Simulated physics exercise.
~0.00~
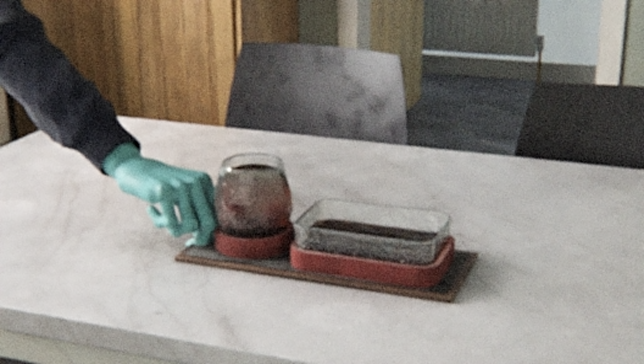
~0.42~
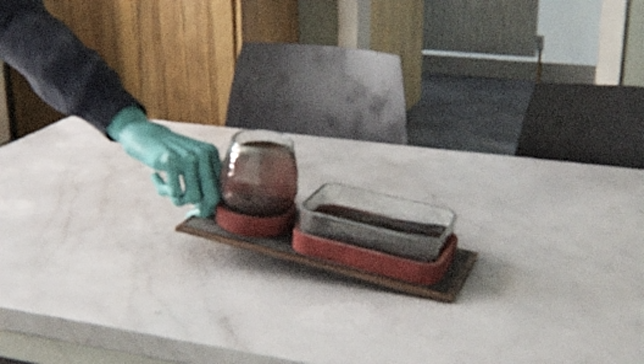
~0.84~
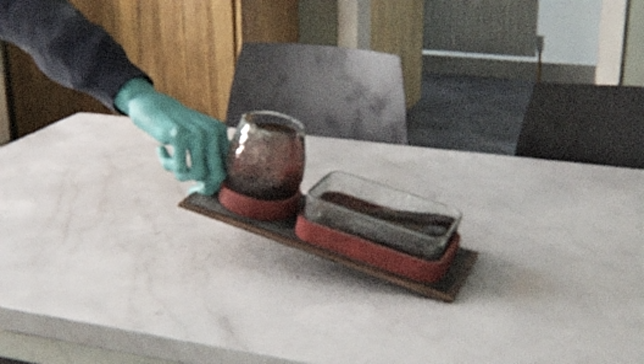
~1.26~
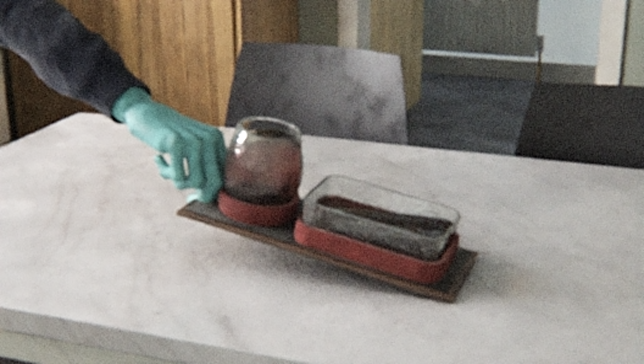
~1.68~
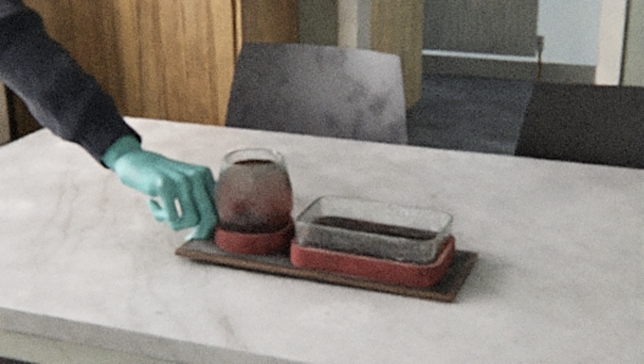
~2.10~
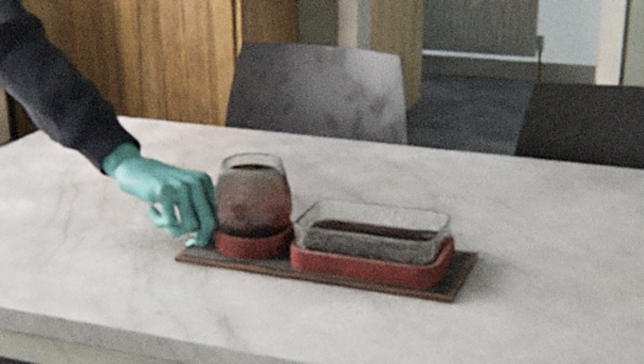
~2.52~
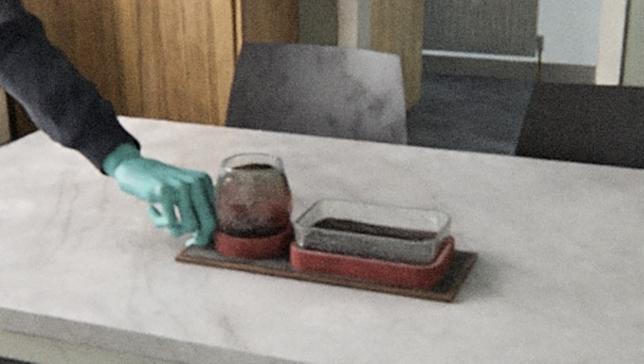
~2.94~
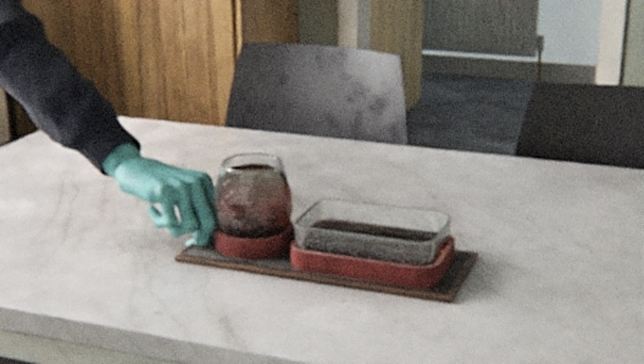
A gloved hand lifted the left end of a tray holding a stemless glass and an open food box of dark liquid, tilting it gently, then lowered it flat onto the table again, with both containers still upright in their red holders.
